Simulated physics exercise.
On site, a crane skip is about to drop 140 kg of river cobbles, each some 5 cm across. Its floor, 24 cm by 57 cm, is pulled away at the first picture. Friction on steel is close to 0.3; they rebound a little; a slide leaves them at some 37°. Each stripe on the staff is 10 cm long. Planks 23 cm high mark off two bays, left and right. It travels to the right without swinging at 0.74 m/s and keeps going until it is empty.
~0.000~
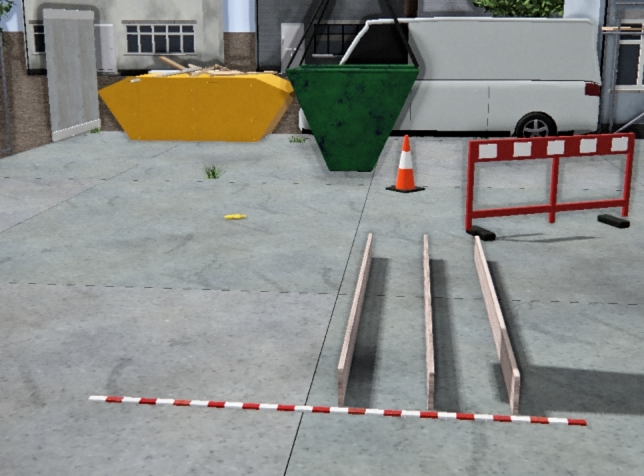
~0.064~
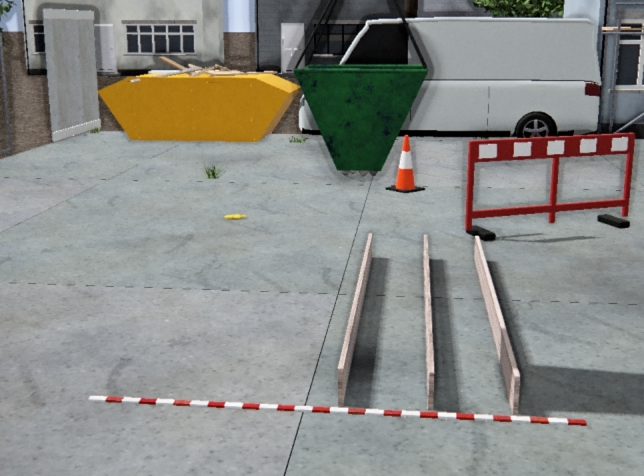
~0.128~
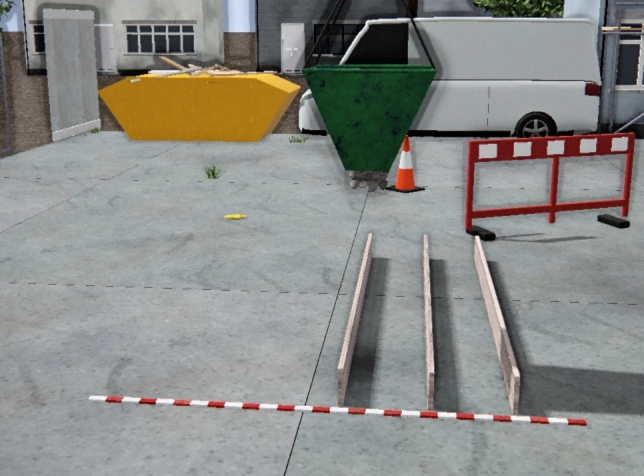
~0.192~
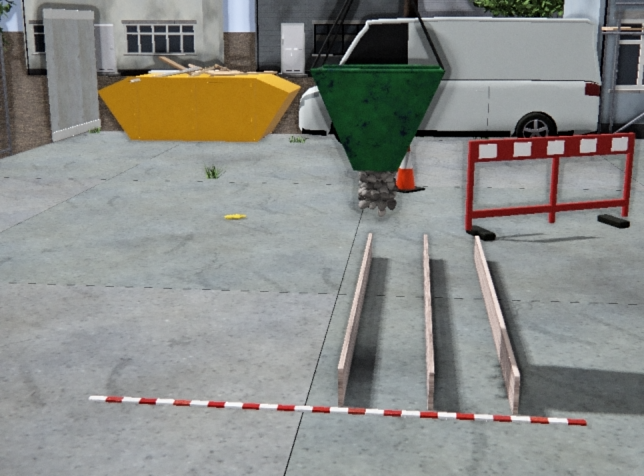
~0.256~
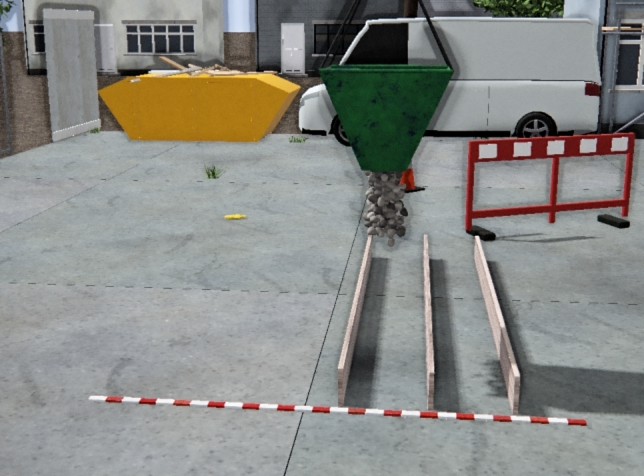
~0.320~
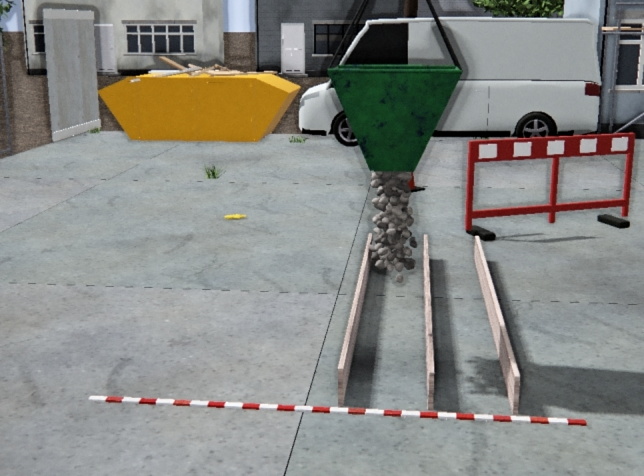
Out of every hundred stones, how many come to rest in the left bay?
Roughly 32 per cent ends in the left bay.
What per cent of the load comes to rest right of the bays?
About 0 per cent.
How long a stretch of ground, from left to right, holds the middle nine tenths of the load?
Roughly 80 cm.
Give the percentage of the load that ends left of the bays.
Near 0 in a hundred.
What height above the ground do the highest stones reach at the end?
Some 20 cm high.
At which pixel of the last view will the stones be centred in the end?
Around (453, 359).
After 0.7 s, 16 % in the crane skip, 43 % falling or lying in the left bay, 41 % falling or lying in the right bay; the stones farthest right are at (475, 357).
After 1.1 s, 0 % in the crane skip, 32 % falling or lying in the left bay, 68 % falling or lying in the right bay; the stones farthest right are at (498, 352).
After 1.7 s, 0 % in the crane skip, 32 % falling or lying in the left bay, 68 % falling or lying in the right bay; the stones farthest right are at (517, 359).
After 2.6 s, 0 % in the crane skip, 32 % falling or lying in the left bay, 68 % falling or lying in the right bay; the stones farthest right are at (518, 359).
After 4.5 s, 0 % in the crane skip, 32 % in the left bay, 68 % in the right bay; the stones farthest right are at (518, 359).
